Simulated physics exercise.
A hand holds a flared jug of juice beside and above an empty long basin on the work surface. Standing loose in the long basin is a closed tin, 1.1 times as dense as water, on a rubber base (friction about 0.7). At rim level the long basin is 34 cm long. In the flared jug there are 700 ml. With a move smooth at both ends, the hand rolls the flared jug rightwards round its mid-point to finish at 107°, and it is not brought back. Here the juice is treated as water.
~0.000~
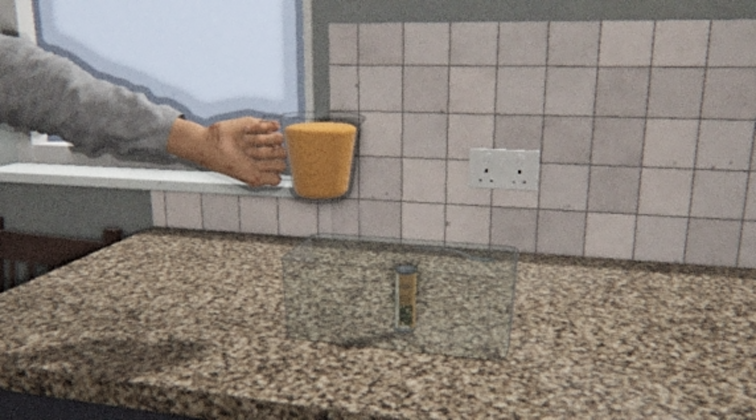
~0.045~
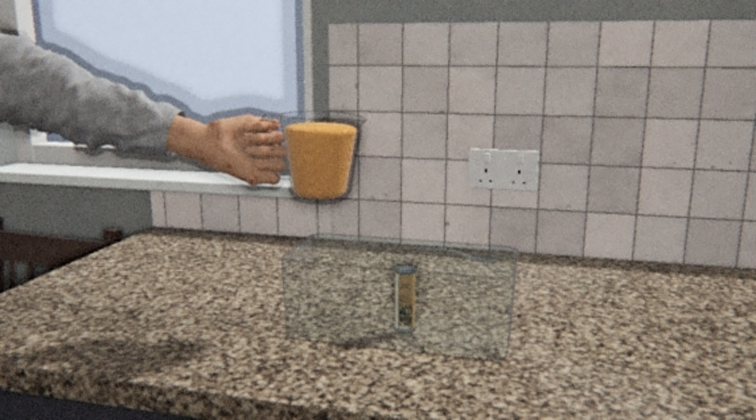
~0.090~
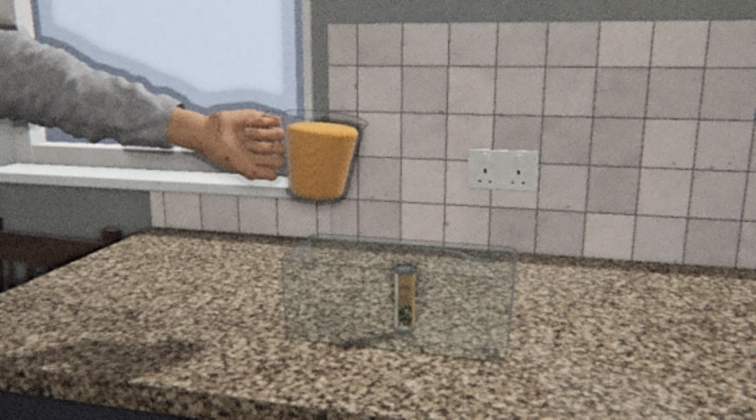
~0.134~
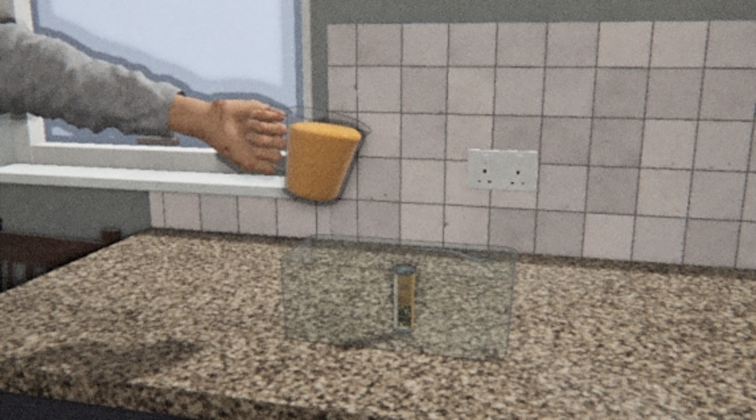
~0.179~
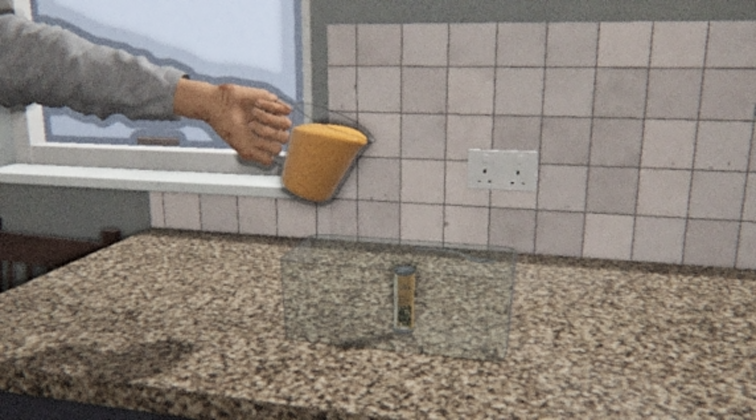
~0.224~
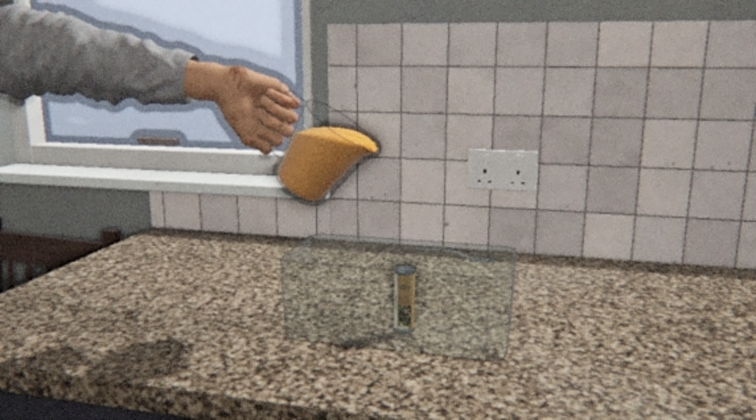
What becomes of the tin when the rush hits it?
It pitches over.
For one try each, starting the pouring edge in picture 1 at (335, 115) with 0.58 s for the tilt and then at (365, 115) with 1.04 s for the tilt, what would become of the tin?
Try 1: Tipped over; try 2: Tipped over.
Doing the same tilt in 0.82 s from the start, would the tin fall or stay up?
The tin falls.
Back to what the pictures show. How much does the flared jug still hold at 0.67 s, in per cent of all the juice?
7 per cent or so.
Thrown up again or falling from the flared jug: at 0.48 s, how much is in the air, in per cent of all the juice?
Near 30 per cent of it all.
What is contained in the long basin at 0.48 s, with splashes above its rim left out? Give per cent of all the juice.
Close to 26 in a hundred.
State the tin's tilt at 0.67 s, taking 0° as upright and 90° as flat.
Lean: Around 0° from upright.
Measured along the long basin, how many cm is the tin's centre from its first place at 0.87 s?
Near 10 cm.
Then, 0.48 s in, the tilt is 99° and 46 per cent is still to pour; the tin stands where it began.
Then, 0.67 s in, the tilt is 107° and 7 per cent is still to pour; the tin stands 2 cm from where it began.
Then, 0.87 s in, the tilt is 107° and 0 per cent is still to pour; the tin lies on its side.
Then, 1.08 s in, the tilt is 107° and 0 per cent is still to pour; the tin lies on its side.
Finally, the tin lies on its side.
